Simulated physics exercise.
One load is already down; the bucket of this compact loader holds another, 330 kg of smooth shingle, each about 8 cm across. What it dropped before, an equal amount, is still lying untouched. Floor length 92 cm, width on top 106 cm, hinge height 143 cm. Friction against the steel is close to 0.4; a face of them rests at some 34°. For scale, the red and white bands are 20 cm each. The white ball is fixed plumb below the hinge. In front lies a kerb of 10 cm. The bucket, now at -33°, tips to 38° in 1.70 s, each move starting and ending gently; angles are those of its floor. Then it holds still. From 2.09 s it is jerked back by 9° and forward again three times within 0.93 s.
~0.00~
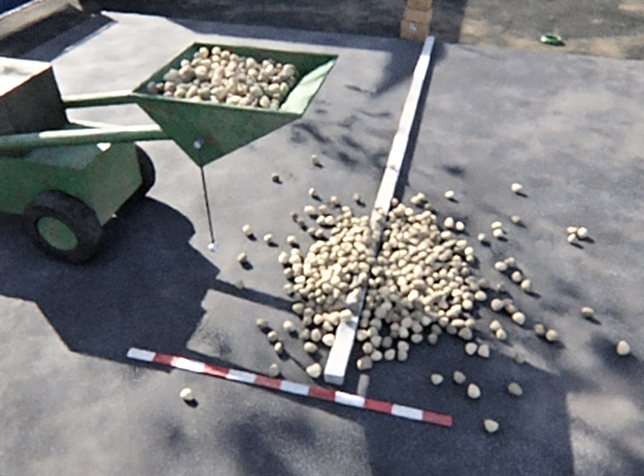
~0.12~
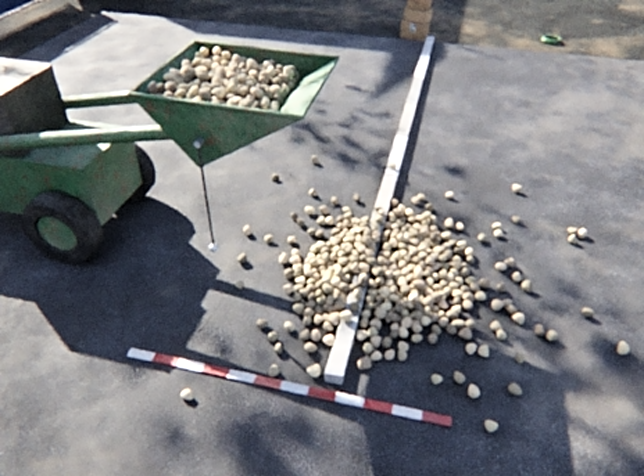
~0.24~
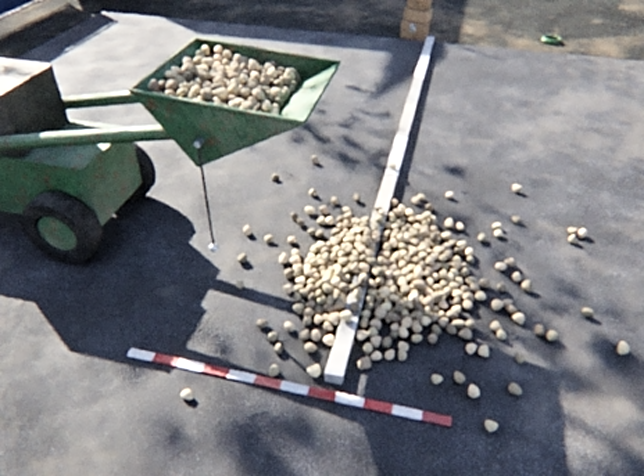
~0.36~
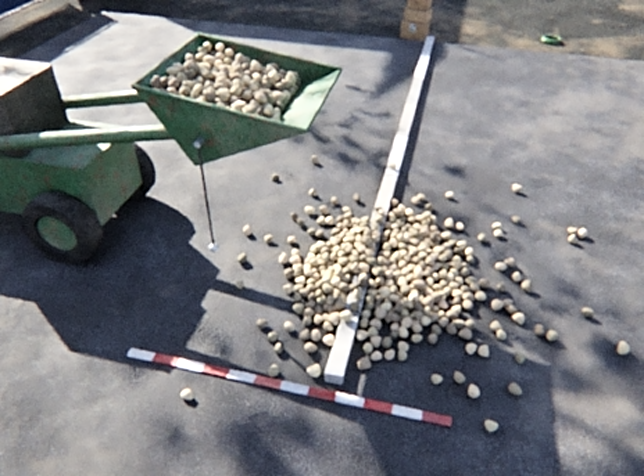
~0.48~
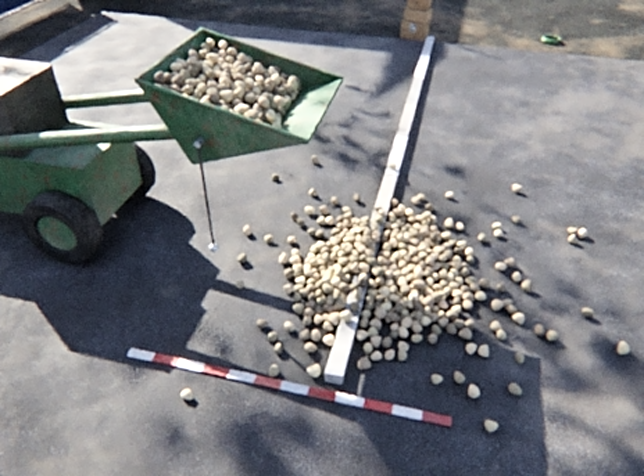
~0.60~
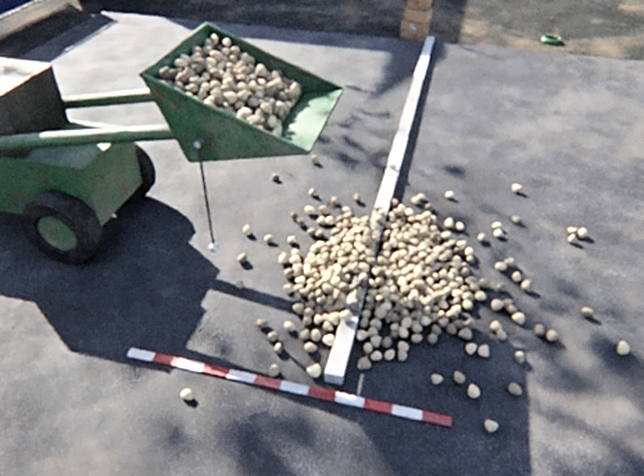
A green loader slowly tilting its bucket of pale round stones forward, beside a scattered pile lying across a white kerb.
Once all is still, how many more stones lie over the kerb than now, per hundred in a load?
Some 36 per cent is added.
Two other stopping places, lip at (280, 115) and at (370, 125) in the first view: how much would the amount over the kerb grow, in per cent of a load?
Near 15 per cent from the first place, 95 from the second.
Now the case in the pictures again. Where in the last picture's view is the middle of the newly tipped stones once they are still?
Their middle is at about (351, 258).
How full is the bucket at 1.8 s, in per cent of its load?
It holds some 30 per cent.
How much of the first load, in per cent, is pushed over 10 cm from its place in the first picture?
Roughly 10 per cent of them.
After 1.3 s the floor is at 27°; in per cent of one load, 98 in the bucket, 42 on this side of the kerb, 60 over the kerb; the foremost stones are at (570, 286).
After 1.8 s the floor is at 38°; in per cent of one load, 32 in the bucket, 107 on this side of the kerb, 61 over the kerb; the foremost stones are at (570, 286).
After 3.5 s the floor is at 38°; in per cent of one load, 0 in the bucket, 104 on this side of the kerb, 96 over the kerb; the foremost stones are at (573, 278).
After 6.1 s the floor is at 38°; in per cent of one load, 0 in the bucket, 104 on this side of the kerb, 96 over the kerb; the foremost stones are at (573, 278). Net gain over the kerb, 36.
